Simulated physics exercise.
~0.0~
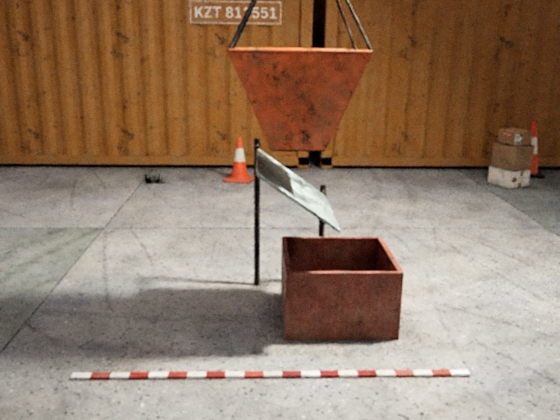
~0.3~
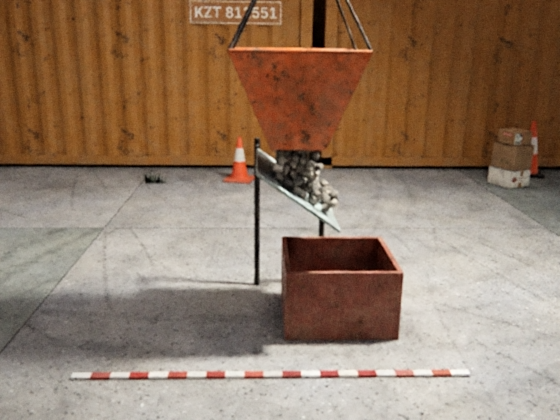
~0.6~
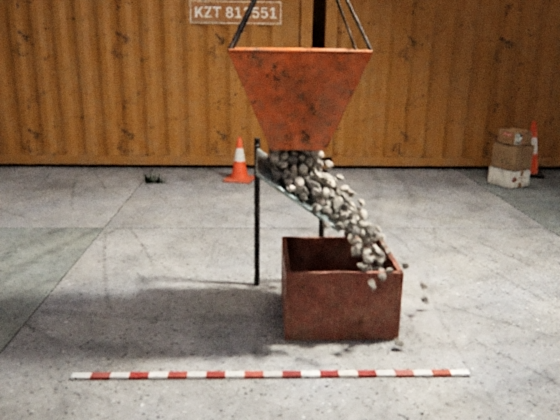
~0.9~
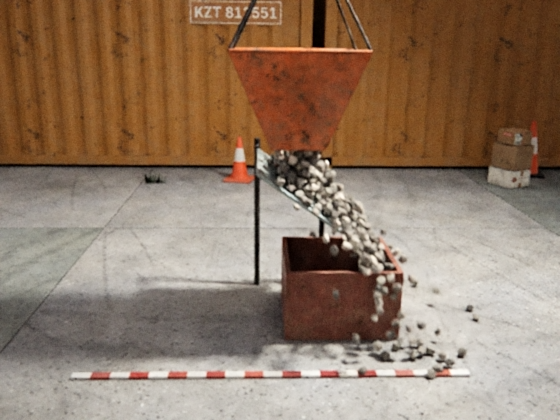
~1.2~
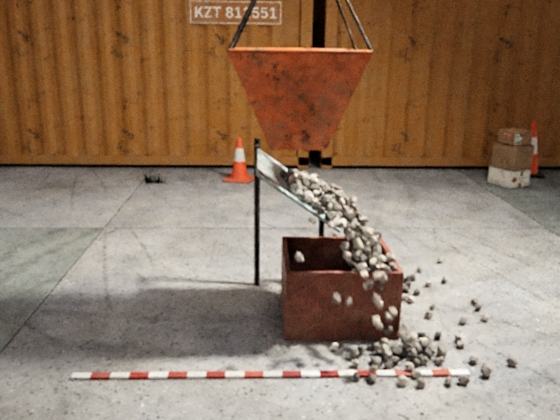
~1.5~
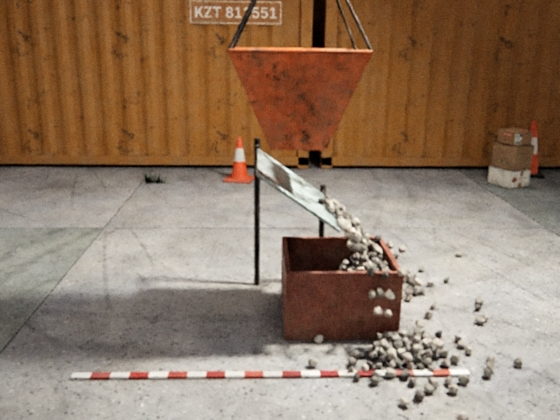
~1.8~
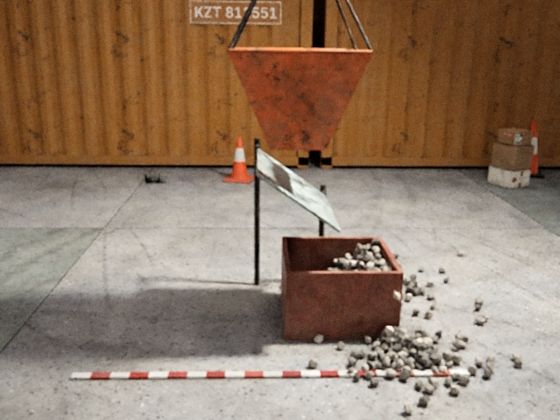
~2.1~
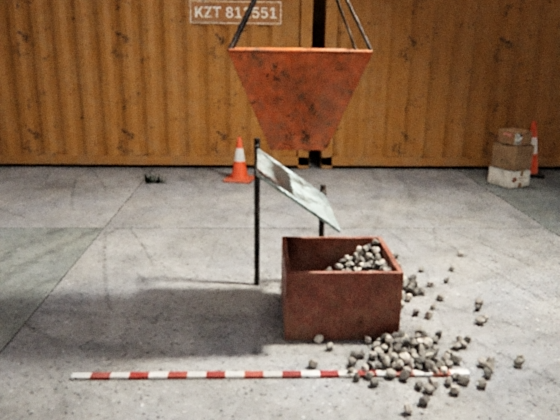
Grey stones drop from an orange skip, slide down sloping steel, and most land in the bin.
